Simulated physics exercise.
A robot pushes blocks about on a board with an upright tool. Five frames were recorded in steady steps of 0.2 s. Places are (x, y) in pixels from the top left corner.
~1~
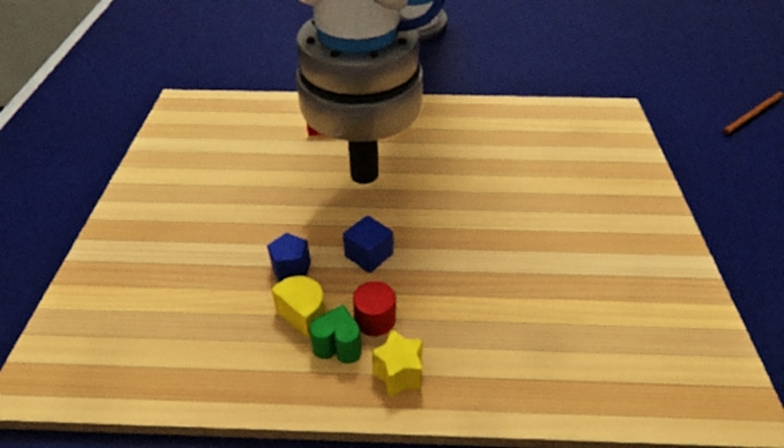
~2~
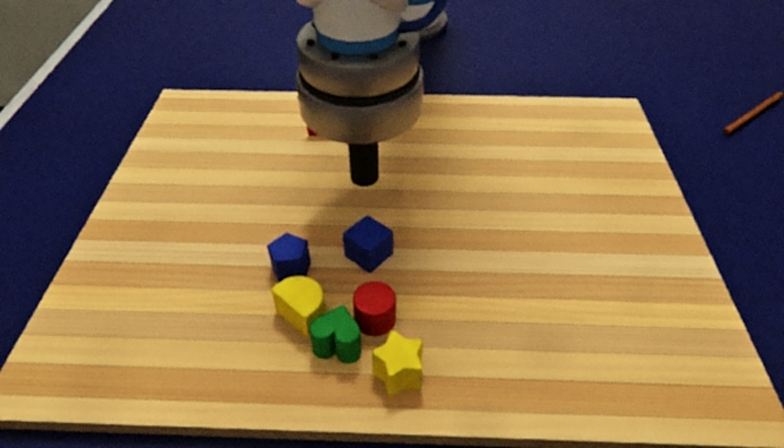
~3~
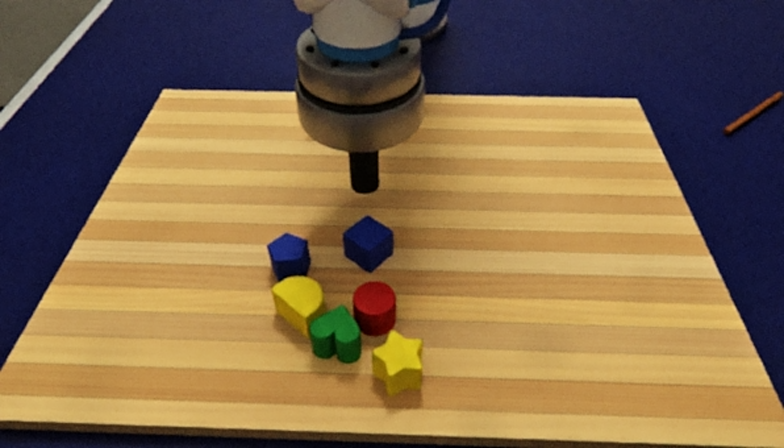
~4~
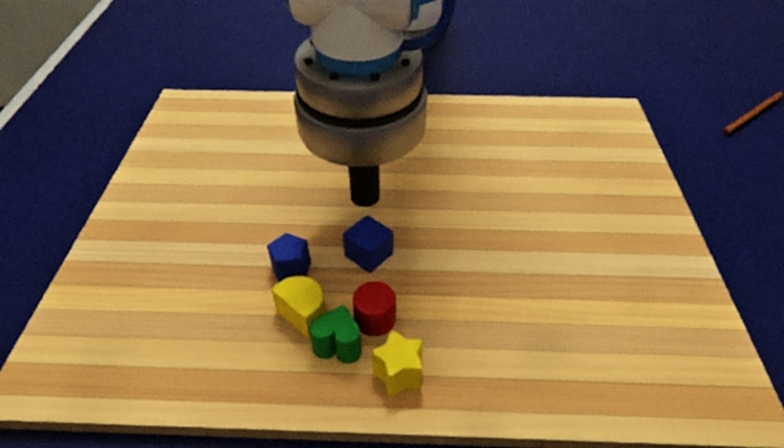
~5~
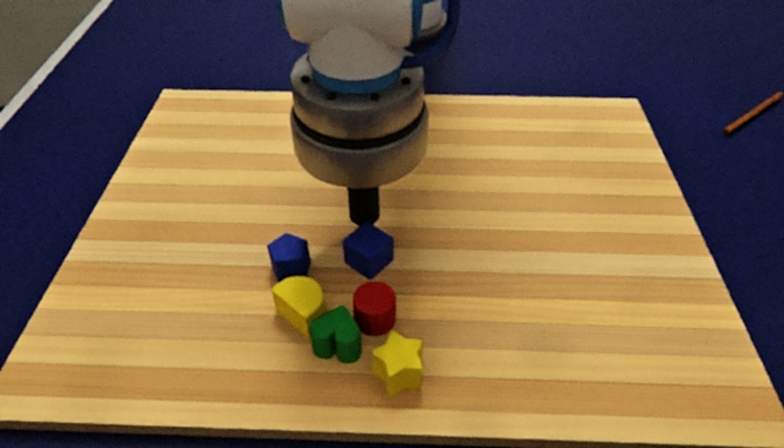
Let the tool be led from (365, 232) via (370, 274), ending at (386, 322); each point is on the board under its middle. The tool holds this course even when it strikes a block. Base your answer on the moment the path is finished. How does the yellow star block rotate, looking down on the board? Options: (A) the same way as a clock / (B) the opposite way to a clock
Choice B: The opposite way to a clock.
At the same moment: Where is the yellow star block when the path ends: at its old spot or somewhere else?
It ends up somewhere else.
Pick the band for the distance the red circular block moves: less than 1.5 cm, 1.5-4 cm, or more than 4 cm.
Shift: Over 4 cm.
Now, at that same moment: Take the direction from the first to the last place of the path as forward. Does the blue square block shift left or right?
Right side.
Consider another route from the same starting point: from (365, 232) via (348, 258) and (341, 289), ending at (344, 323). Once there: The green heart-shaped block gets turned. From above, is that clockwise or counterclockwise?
It swings round clockwise.
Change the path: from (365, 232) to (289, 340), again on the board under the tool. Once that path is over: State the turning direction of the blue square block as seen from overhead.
From above, the turn goes anticlockwise.
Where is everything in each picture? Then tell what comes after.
Lower end of the tool (364, 175), tops of blocks, green heart-shaped block (336, 325), blue square block (368, 232), red circular block (374, 297), yellow star block (400, 352), in the first frame.
Tool (365, 178), blocks as before, in the second frame.
Tool (365, 185), blocks as before, in the third frame.
Tool (365, 198), blocks as before, in the fourth frame.
Tool (365, 216), green heart-shaped block (336, 325), blue square block (368, 238), red circular block (374, 297), yellow star block (400, 352), in the fifth frame.
What follows on the original path. One third of the way, tool (367, 244); blue square block (369, 270); red circular block (375, 308).
Two thirds of the way, tool (374, 275); green heart-shaped block (328, 334), turned 35° clockwise; blue square block (359, 299), turned 45° clockwise; red circular block (371, 334); yellow star block (404, 358).
At the end, tool (385, 306); green heart-shaped block (313, 345), turned 45° clockwise; blue square block (354, 320), turned 100° clockwise; red circular block (358, 364); yellow star block (406, 366), turned 25° anticlockwise.
